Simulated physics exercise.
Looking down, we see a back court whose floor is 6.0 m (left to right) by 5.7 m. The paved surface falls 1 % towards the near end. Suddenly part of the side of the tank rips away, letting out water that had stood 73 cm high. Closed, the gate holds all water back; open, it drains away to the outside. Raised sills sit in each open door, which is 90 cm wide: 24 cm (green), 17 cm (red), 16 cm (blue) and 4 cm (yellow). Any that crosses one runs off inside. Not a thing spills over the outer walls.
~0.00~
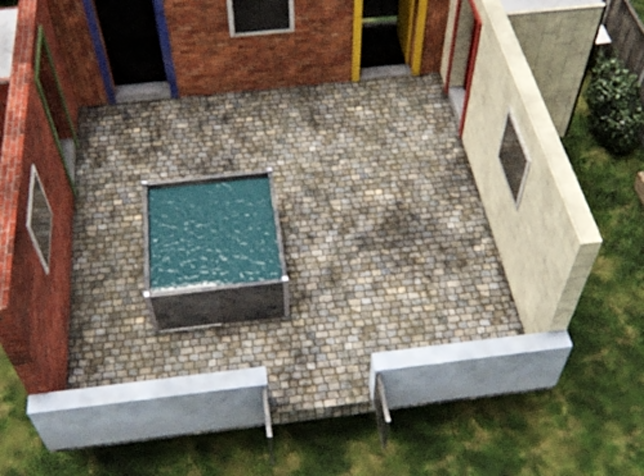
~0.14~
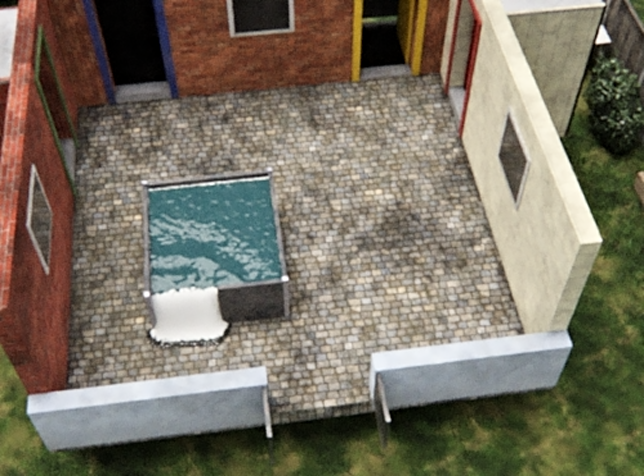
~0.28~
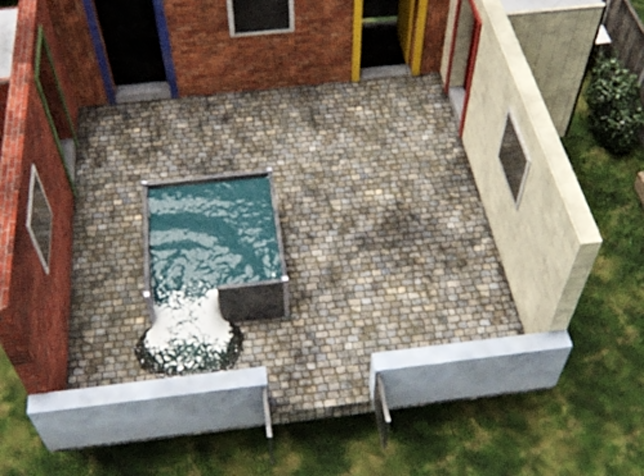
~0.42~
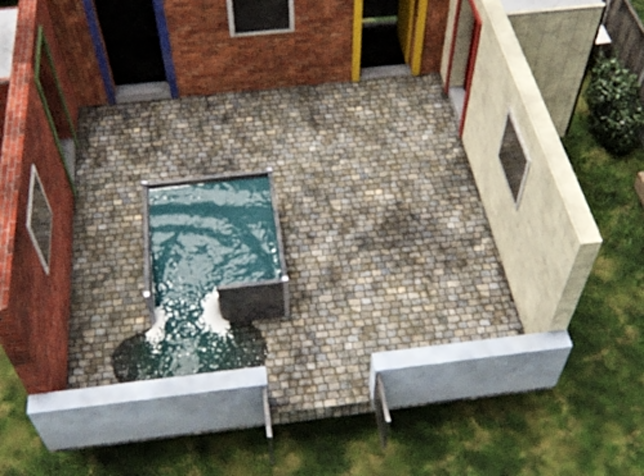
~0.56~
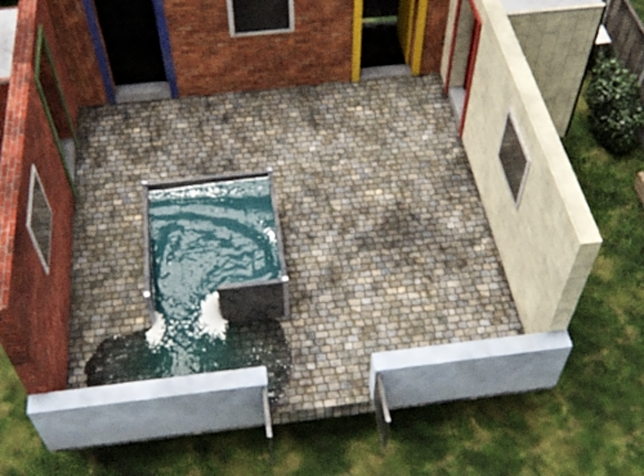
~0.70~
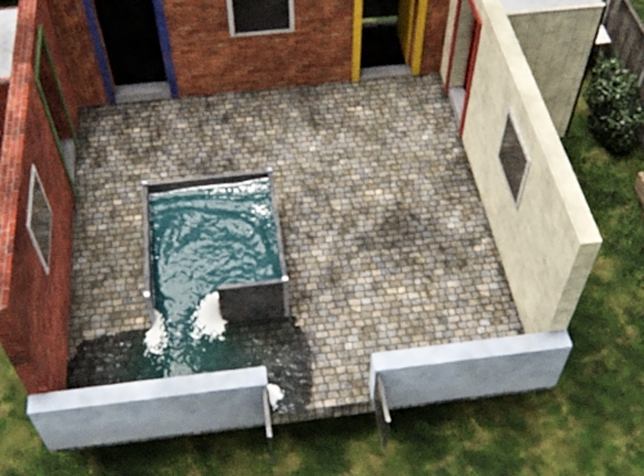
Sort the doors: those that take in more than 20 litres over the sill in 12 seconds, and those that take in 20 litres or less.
Sorted: The green door takes in 20 litres or less; the red door takes in 20 litres or less; the blue door takes in 20 litres or less; the yellow door takes in more.
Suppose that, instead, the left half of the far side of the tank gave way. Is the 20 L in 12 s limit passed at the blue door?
So, blue door: Out of bounds.
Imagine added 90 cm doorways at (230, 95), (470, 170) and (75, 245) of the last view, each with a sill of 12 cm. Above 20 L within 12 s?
In turn: Short of it, short of it, short of it.
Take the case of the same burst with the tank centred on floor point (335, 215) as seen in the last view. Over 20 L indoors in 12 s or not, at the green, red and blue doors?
Green: Within limit; red: Within limit; blue: Within limit.
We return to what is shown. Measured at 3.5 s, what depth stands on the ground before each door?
Readings (cm): Green = 3; red = 0; blue = 18; yellow = 0.
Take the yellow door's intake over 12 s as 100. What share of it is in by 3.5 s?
Roughly 0 percent is in by then.
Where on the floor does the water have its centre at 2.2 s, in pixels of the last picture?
Its balance point lies near (204, 308).
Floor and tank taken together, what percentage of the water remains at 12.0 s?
Share still there: About 88 %.
After 1.4 s water covers 15 % of the floor and is deepest (63 cm) near (81, 419); green door not reached, red door not reached, blue door not reached, yellow door not reached.
After 2.2 s water covers 35 % of the floor and is deepest (44 cm) near (81, 419); green door not reached, red door not reached, blue door not reached, yellow door not reached.
After 3.5 s water covers 60 % of the floor and is deepest (30 cm) near (66, 421); green door 3 cm at the sill, 0 L in, red door not reached, blue door 18 cm at the sill, 0 L in, yellow door not reached.
After 7.0 s water covers 95 % of the floor and is deepest (16 cm) near (66, 421); green door 9 cm at the sill, 0 L in, red door 3 cm at the sill, 0 L in, blue door 11 cm at the sill, 7 L in, yellow door 6 cm at the sill, 3 L in.
After 12.0 s water covers 100 % of the floor and is deepest (16 cm) near (528, 363); green door 6 cm at the sill, 0 L in, red door 6 cm at the sill, 0 L in, blue door 5 cm at the sill, 7 L in, yellow door 6 cm at the sill, 45 L in.
